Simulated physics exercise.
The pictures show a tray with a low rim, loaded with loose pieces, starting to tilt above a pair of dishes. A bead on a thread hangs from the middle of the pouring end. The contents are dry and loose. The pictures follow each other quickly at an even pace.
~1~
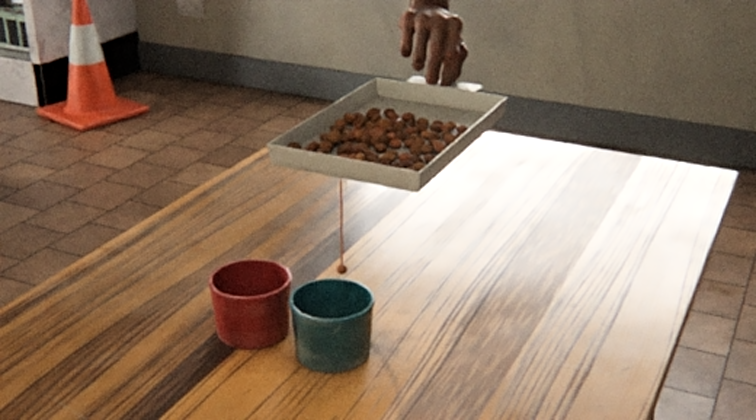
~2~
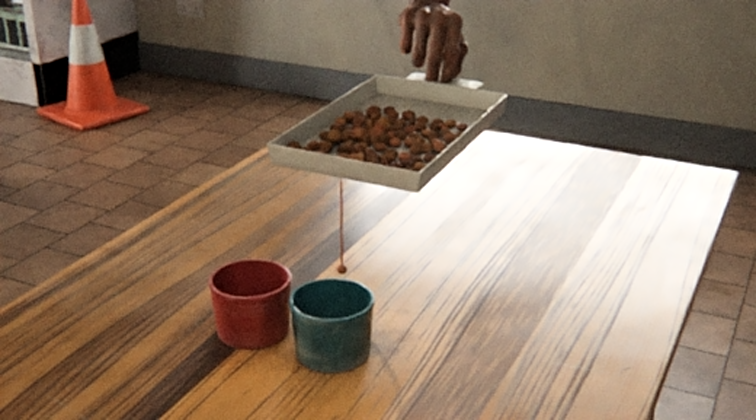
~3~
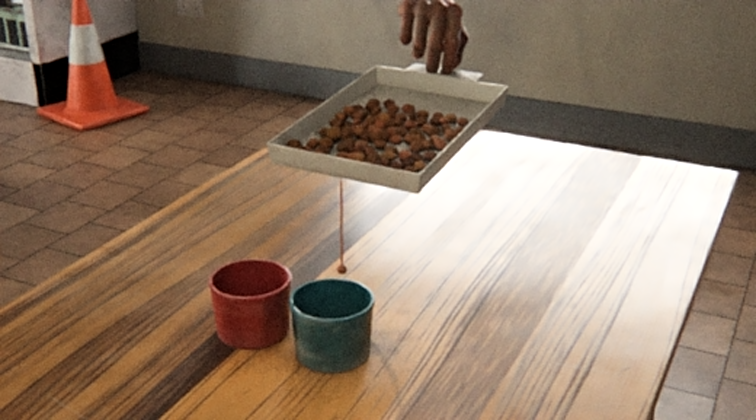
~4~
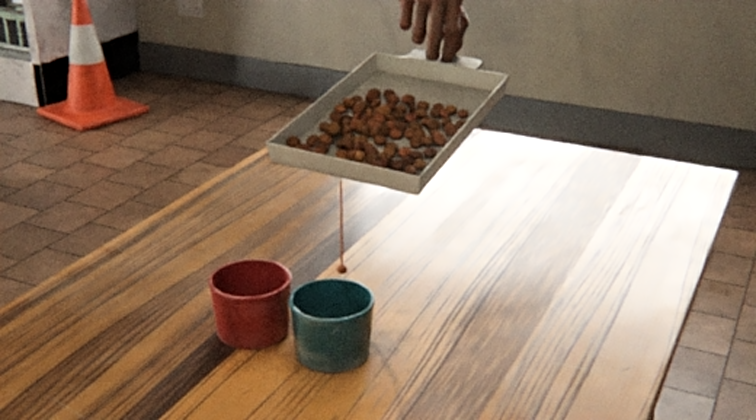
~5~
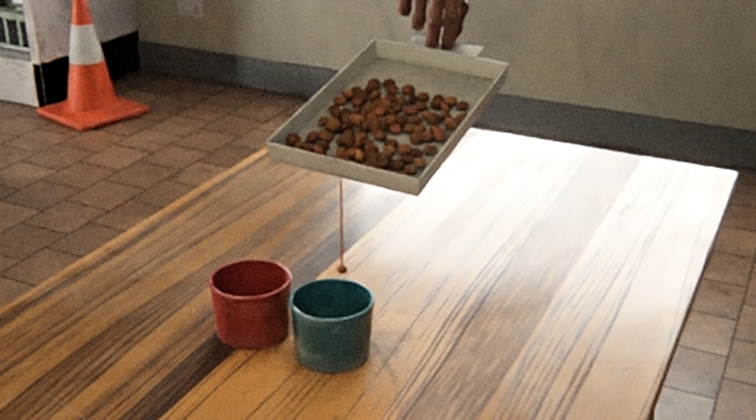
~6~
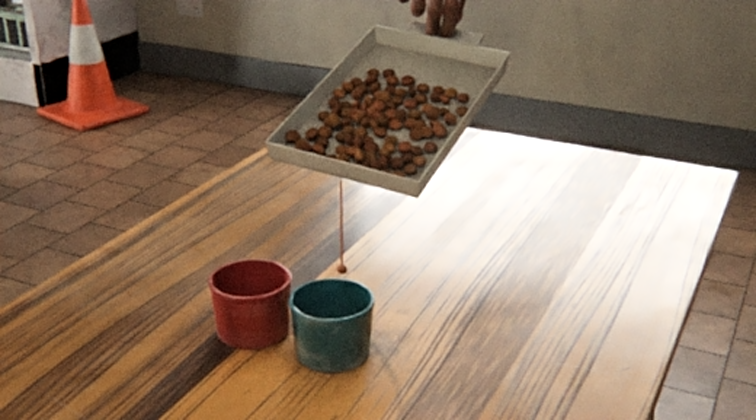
On a striped wooden table in a tiled room, a red cup and a teal cup stand still beneath a shallow tray of brown pieces as a hand raises its far end, tilting it gradually toward the near right corner.
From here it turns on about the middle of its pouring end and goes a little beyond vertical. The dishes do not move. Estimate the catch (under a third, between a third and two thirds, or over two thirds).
In the dishes lies less than a third of it.
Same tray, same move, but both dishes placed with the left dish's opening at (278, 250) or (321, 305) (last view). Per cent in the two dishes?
Roughly 0 per cent, and 70 per cent.
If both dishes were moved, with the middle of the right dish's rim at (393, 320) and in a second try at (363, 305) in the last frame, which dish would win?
At the first place the dish on the right, at the second the right dish.
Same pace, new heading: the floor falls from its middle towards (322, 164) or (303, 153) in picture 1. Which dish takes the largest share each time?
First left, then the left dish.
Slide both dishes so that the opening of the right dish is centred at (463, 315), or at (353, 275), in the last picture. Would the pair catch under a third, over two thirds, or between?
In turn: Below one third; under a third.
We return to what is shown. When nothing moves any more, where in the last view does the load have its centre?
Roughly at (377, 378).
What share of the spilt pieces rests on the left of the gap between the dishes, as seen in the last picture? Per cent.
Roughly 20 in a hundred.
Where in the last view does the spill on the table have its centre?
Close to (390, 394).
Soon after the last picture, tray tipped steeply; all on the tray.
A little later, tray tipped right over; about half on the tray; a small part in the right dish; about a quarter outside both; about a quarter in the air.
Later still, tray tipped past a quarter turn; about a quarter in the right dish; most outside both.
At rest, tray tipped past a quarter turn; about a quarter in the right dish; none in the left dish; most outside both.
